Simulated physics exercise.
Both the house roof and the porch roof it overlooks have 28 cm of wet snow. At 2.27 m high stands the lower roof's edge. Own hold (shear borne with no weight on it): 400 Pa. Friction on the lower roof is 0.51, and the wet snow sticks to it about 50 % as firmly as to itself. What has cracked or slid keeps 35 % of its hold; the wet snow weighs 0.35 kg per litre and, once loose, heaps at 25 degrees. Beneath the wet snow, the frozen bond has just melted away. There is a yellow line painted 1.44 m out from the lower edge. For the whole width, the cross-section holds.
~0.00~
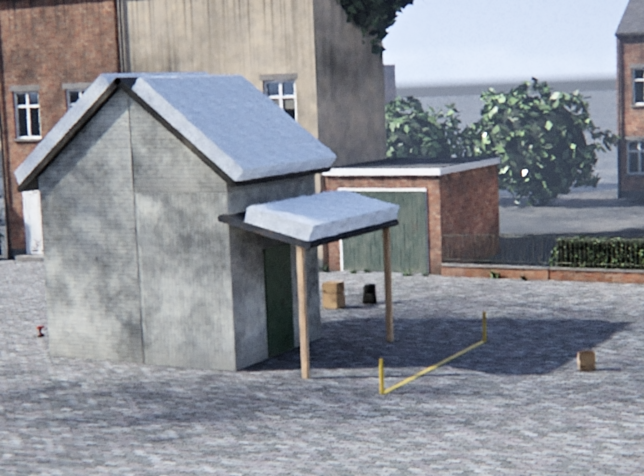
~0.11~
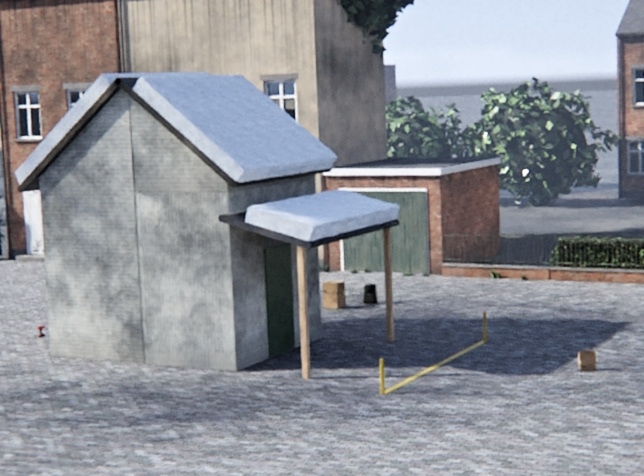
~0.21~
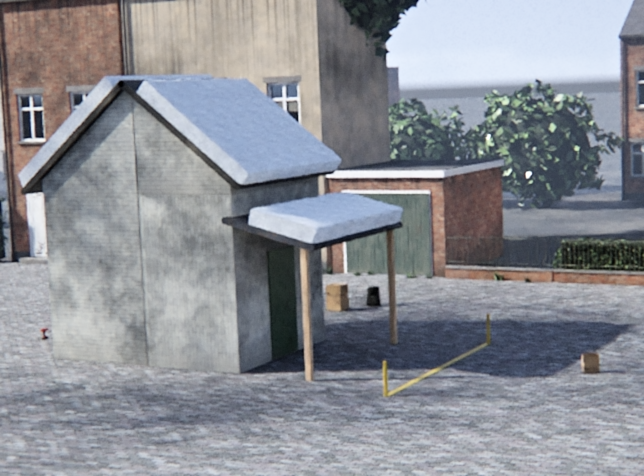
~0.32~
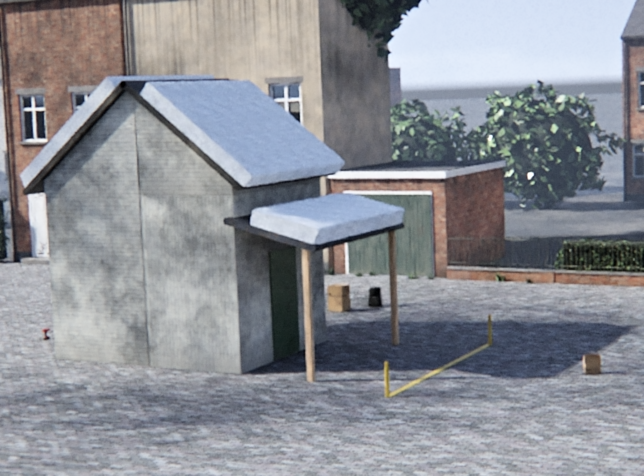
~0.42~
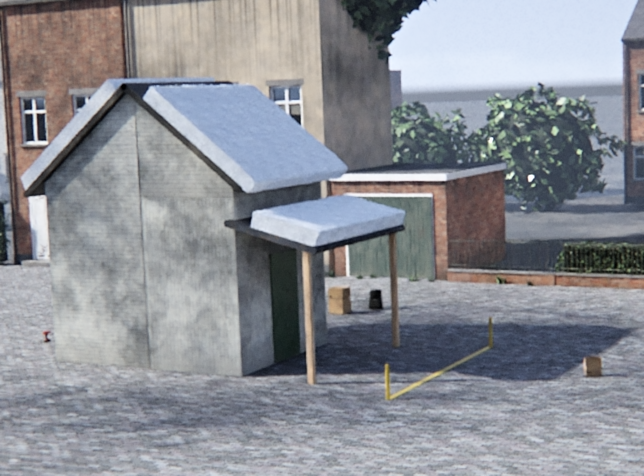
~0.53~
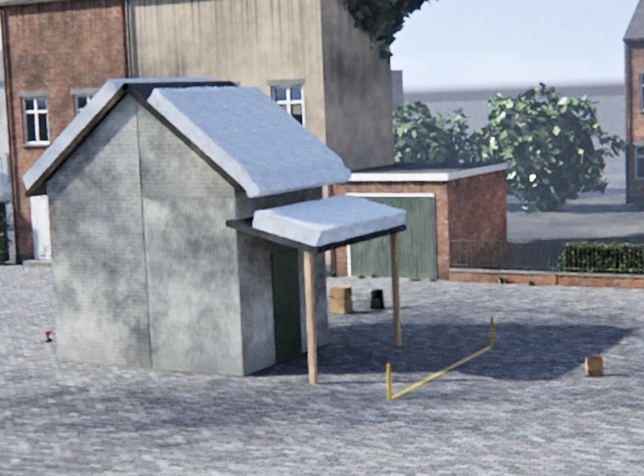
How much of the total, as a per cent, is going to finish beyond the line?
I would expect close to 9 percent of the snow beyond the line.
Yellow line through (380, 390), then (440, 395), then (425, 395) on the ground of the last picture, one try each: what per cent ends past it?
First try around 18 per cent, second around 1 per cent, third around 4 per cent.
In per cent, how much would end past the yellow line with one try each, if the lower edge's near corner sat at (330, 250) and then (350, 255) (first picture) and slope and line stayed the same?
3 %, 1 %.
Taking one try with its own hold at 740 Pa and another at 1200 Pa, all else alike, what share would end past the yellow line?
The two runs give near 0 % and near 0 % respectively.
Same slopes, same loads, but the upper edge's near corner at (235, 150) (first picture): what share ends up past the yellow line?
That would come to around 35 %.
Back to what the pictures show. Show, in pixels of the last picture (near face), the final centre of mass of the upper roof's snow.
Position: About (332, 307).
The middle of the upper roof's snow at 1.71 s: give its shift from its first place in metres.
It is around 1.8 m from where it started.
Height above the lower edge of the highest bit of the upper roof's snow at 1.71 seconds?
About 1.5 m.
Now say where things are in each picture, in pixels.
The first picture shows front end of the wet snow at (237, 168).
The second picture shows front end of the wet snow at (238, 168), its middle shifted 8 mm.
The third picture shows front end of the wet snow at (242, 172), its middle shifted 3.2 cm, 1 % of it past the upper edge, in one piece.
The fourth picture shows front end of the wet snow at (246, 184), its middle shifted 7.3 cm, 3 % of it past the upper edge, in one piece.
The fifth picture shows front end of the wet snow at (249, 176), its middle shifted 13 cm, 5 % of it past the upper edge, in one piece.
The sixth picture shows front end of the wet snow at (255, 187), its middle shifted 21 cm, 8 % of it past the upper edge, cracking.
By 1.07 s, none is below the lower edge and 0 % is past the line.
By 1.71 s, none is below the lower edge and 0 % is past the line.
By 2.36 s, 19 % is below the lower edge and 0 % is past the line.
By 3.00 s, 42 % is below the lower edge and 7 % is past the line.
By 4.60 s, at the end, 49 % is below the lower edge and 9 % is past the line.
